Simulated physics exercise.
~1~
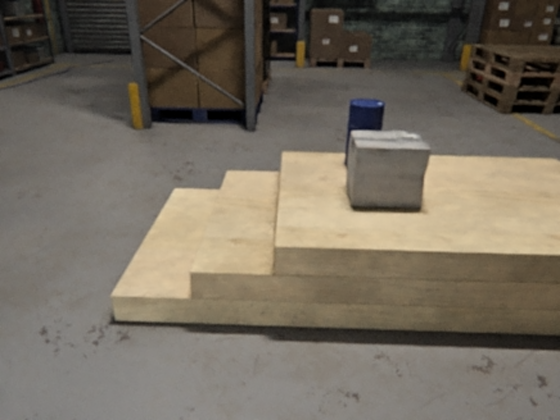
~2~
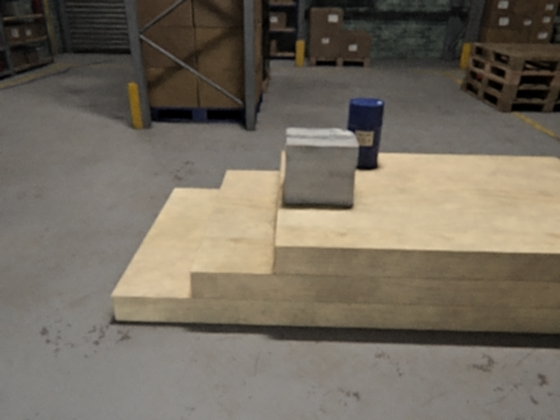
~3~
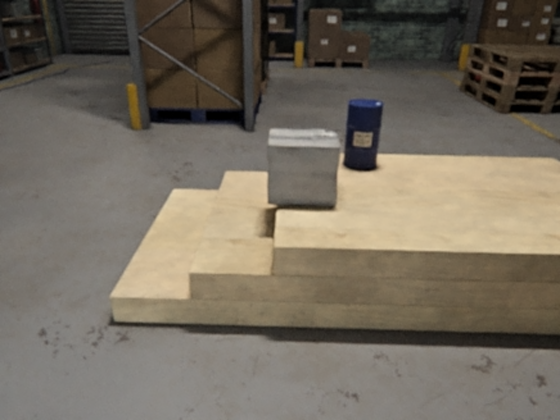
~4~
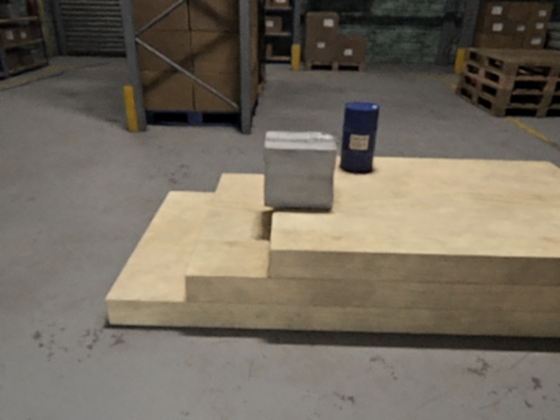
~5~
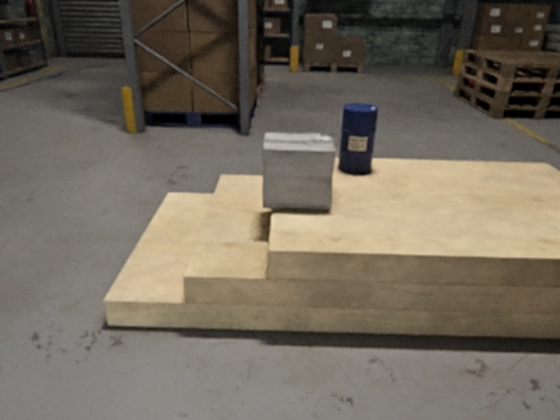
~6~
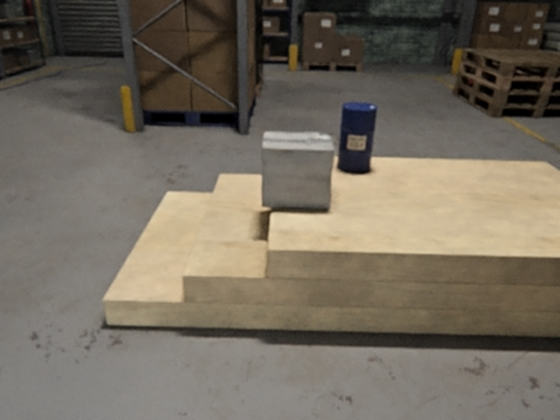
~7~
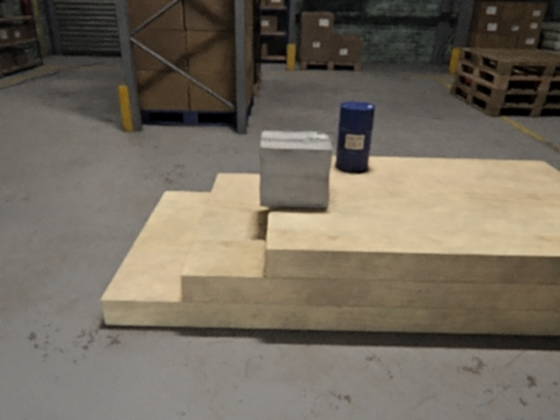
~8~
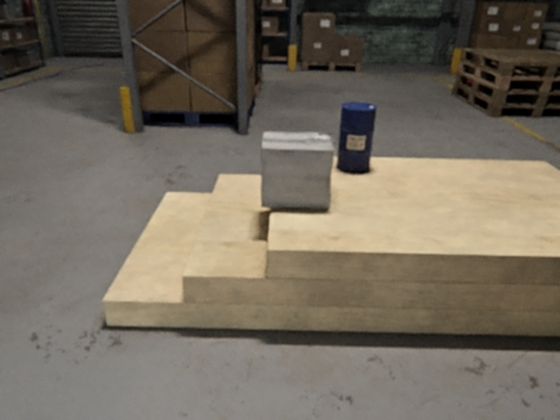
In a warehouse, a pale grey box slides left past a blue canister and stops overhanging the top step's edge.
